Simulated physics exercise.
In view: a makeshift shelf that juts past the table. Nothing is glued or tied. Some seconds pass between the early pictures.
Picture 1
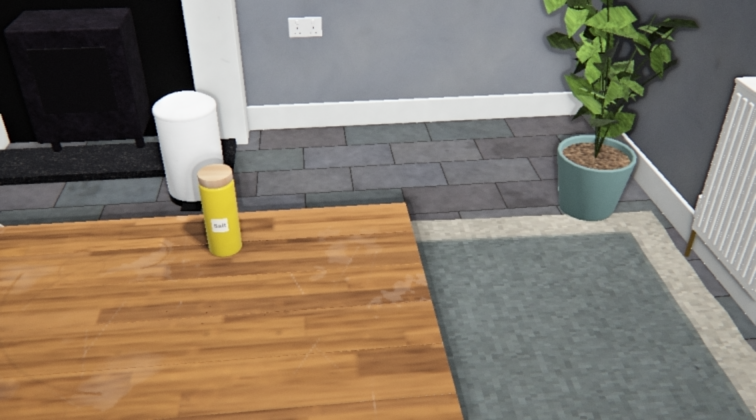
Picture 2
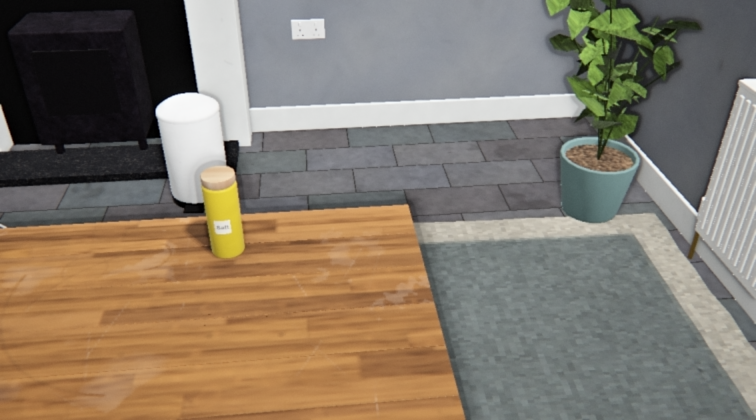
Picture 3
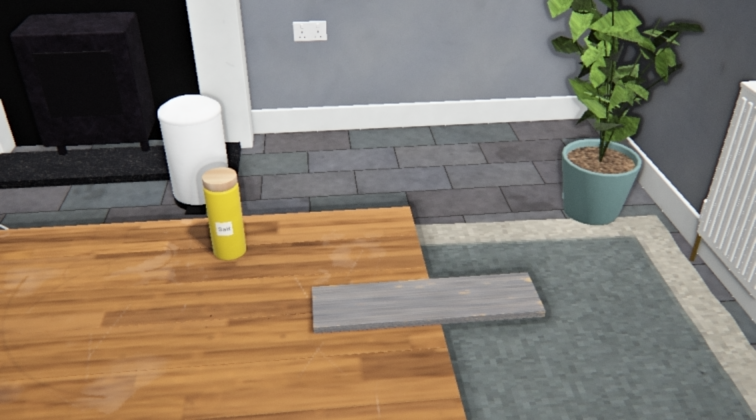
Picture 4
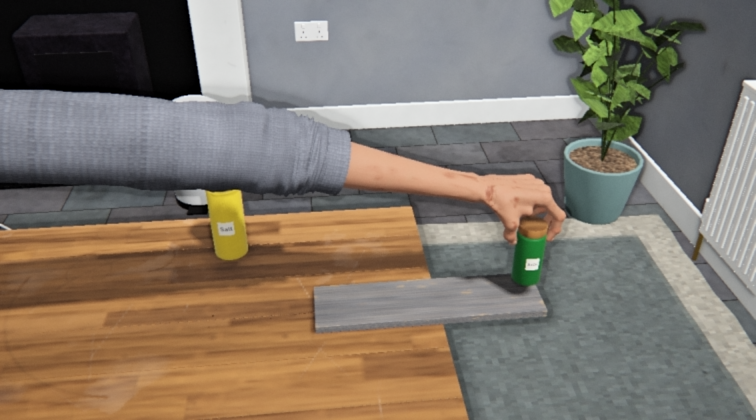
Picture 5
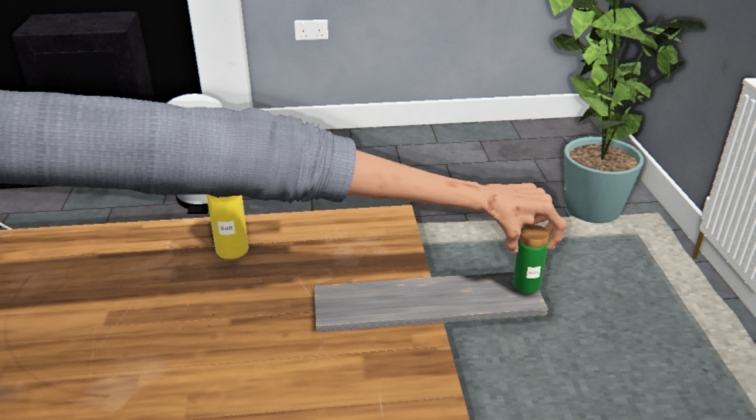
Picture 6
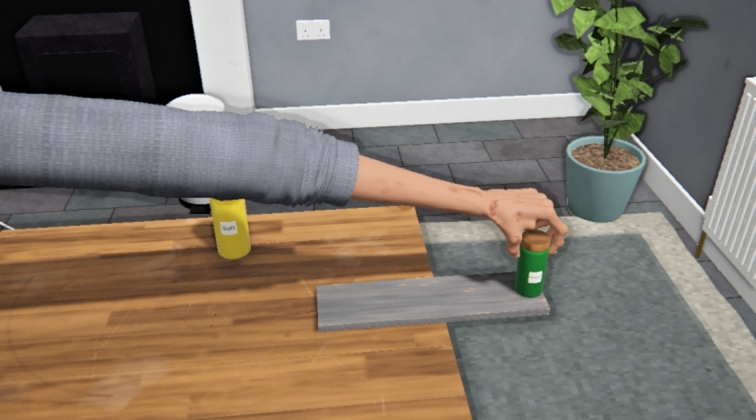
An arm lowers a green shaker onto the right end of a gray plank overhanging the table.
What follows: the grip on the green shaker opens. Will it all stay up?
The board tips off the edge.
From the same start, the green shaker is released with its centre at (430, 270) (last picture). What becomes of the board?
Then it stays on the table.
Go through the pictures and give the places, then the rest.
The last thing is not in view yet; yellow jar (220, 211), in the first picture.
The last thing is not in view yet; yellow jar (223, 213), in the second picture.
The last thing is not in view yet; yellow jar (225, 214), in the third picture.
On its way; green shaker (529, 251); yellow jar (227, 214), in the fourth picture.
On its way; green shaker (531, 259); yellow jar (227, 213), in the fifth picture.
Set down, still held; green shaker (532, 263); yellow jar (229, 213), in the sixth picture.
Then, 0.50 s on from there, green shaker now down on the floor or falling; grey board turned 75° from how it was put.
Then, 0.70 s on from there, grey board now down on the floor or falling.
Then, 0.80 s on from there, things are still on the move.
In the end, down on the floor or falling, grey board and green shaker; yellow jar unmoved. The board goes over.
